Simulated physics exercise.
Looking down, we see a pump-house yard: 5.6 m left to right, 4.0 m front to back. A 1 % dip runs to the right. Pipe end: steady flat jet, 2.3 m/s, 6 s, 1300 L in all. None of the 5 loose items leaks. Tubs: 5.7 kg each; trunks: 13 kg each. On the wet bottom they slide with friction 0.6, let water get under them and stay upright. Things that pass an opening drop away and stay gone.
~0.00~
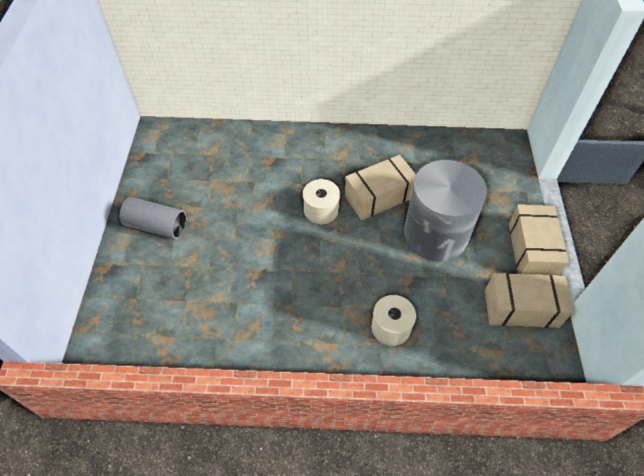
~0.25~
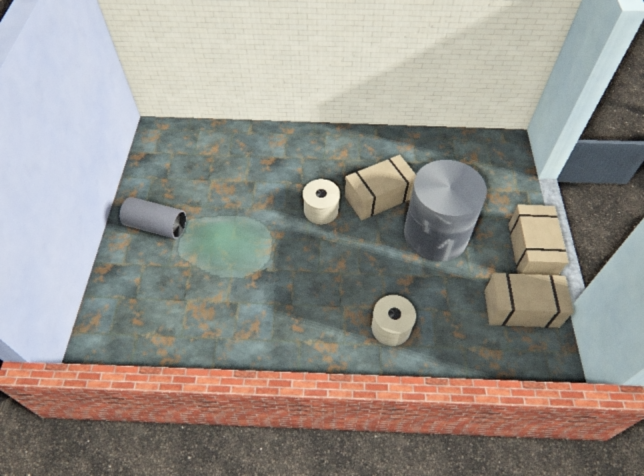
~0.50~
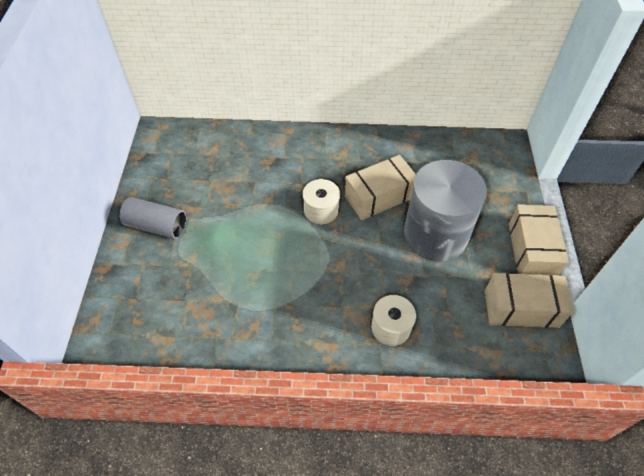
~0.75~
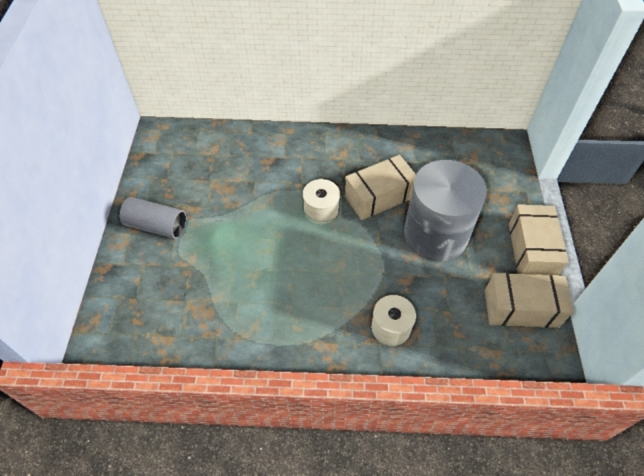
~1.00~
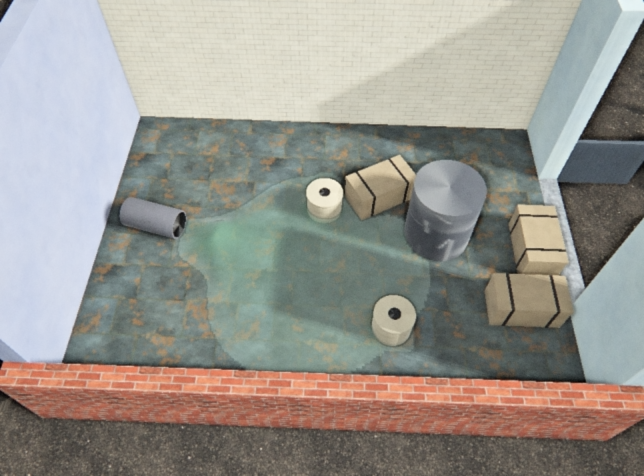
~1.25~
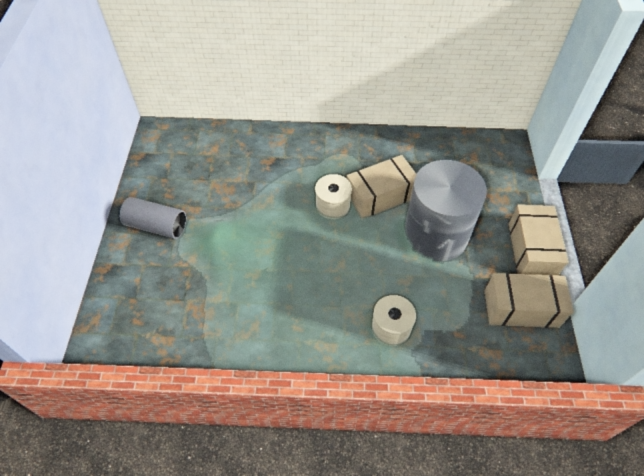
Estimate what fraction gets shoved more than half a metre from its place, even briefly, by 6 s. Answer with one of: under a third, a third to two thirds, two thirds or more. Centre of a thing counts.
Two thirds or more.
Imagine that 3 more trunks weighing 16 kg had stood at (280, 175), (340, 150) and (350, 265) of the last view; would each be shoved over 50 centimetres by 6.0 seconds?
In sequence: Falls below it / falls below it / exceeds it.
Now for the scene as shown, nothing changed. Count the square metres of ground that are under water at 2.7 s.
Somewhere about 13 m2, give or take.
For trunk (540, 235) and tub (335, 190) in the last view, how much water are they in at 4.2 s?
4 and 6 cm.
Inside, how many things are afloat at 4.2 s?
Count at that moment: 4.
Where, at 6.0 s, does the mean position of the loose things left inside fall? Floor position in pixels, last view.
The centre is close to (478, 161).
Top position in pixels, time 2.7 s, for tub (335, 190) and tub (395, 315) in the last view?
Estimated pixels: (362, 163) and (517, 357).
After 1.8 s 0 of 5 are over 50 cm from their spots; 1 afloat.
After 2.7 s 3 of 5 are over 50 cm from their spots; 2 afloat.
After 4.2 s 4 of 5 are over 50 cm from their spots; 4 afloat.
After 6.0 s 5 of 5 are over 50 cm from their spots, and 5 have been at some point; 3 afloat.
